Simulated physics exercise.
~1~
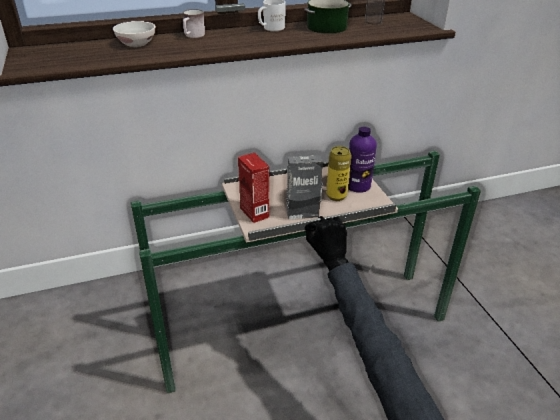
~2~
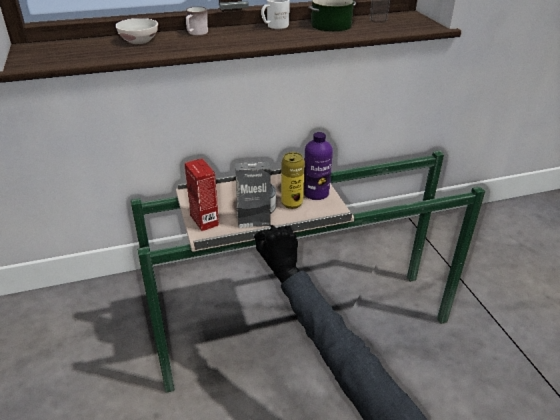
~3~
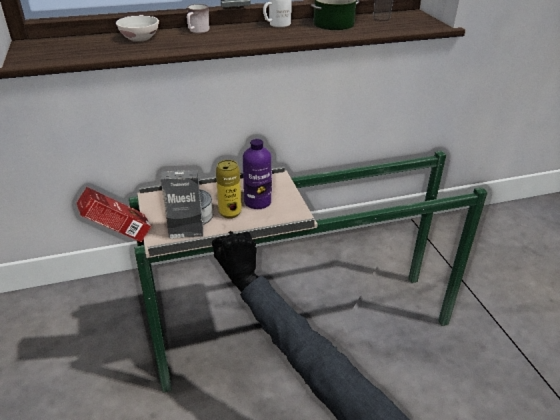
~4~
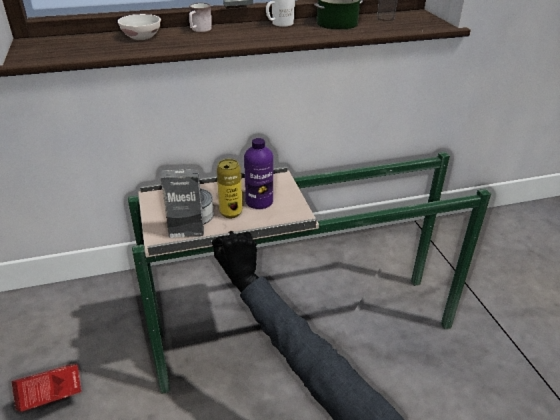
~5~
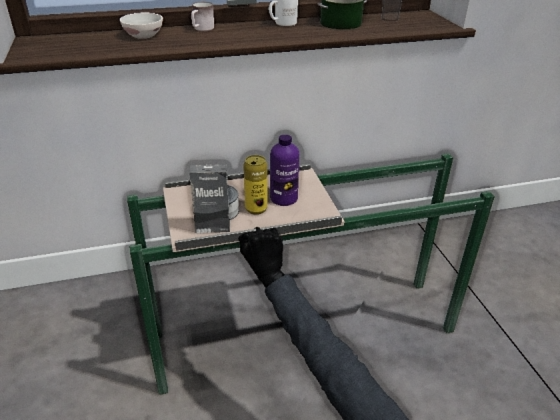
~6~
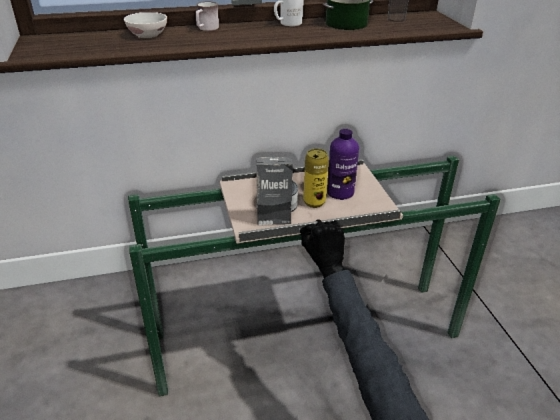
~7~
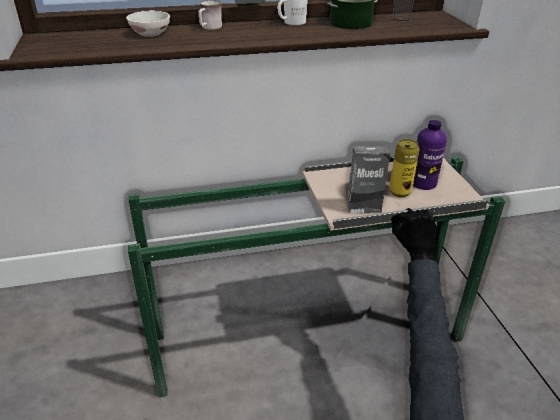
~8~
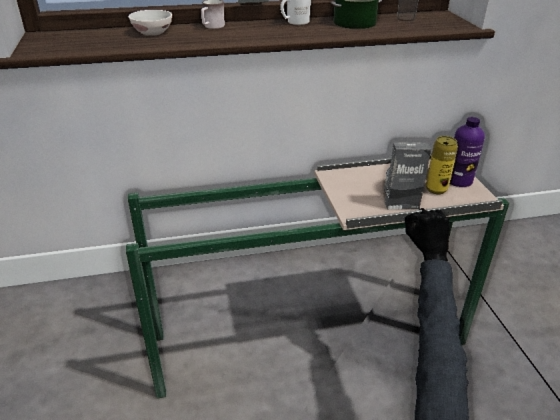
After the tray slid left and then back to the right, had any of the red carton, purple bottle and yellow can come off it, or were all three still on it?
The red carton came off at the left end and dropped to the floor. The purple bottle and the yellow can both stayed on the tray.
